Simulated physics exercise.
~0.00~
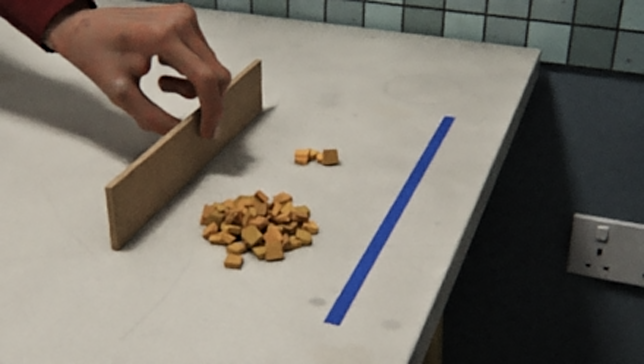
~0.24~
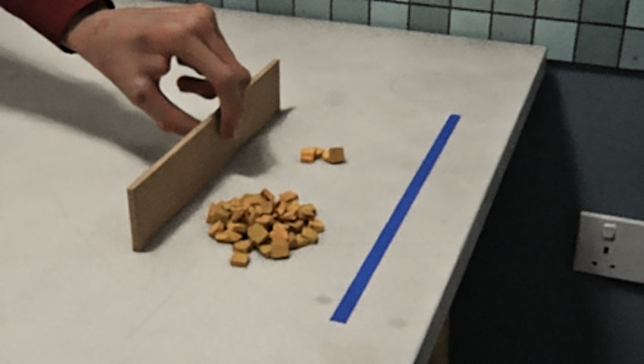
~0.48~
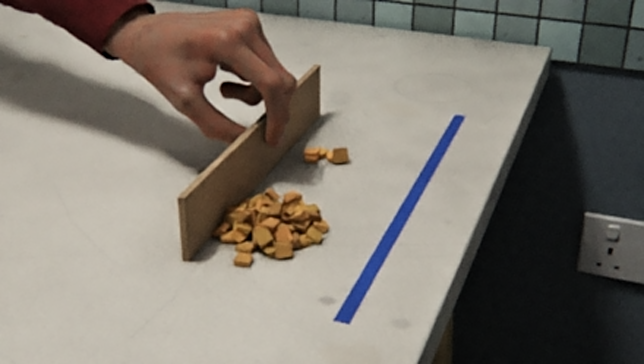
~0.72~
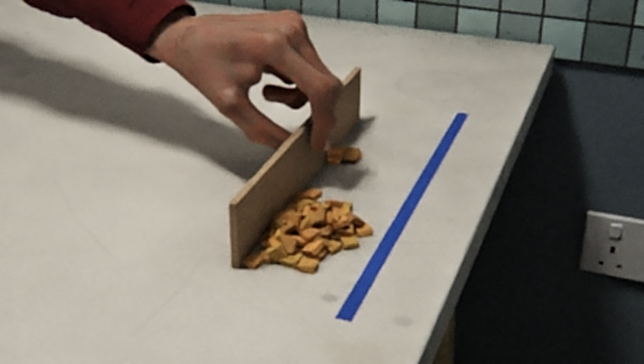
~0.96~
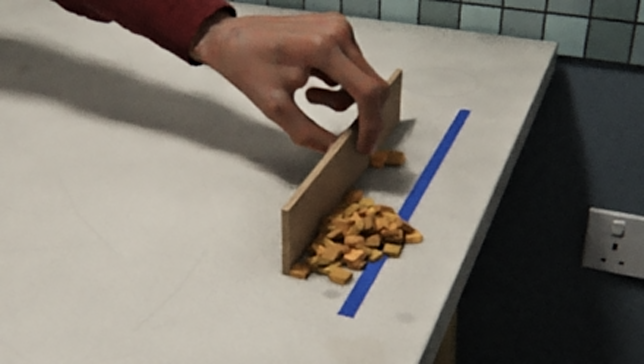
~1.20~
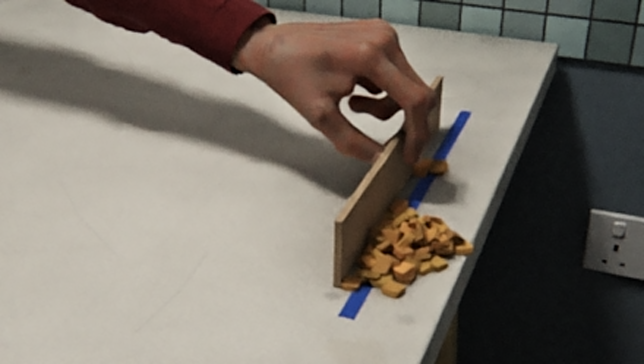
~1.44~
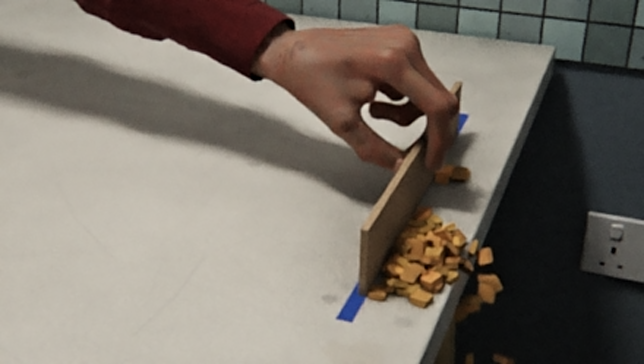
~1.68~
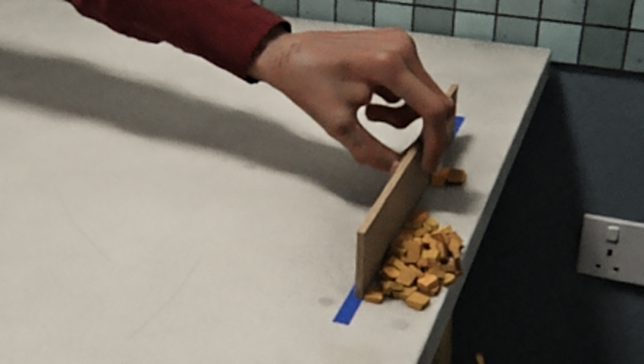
On a table, a hand sweeps small chunks rightward with a board, spilling some over the edge.
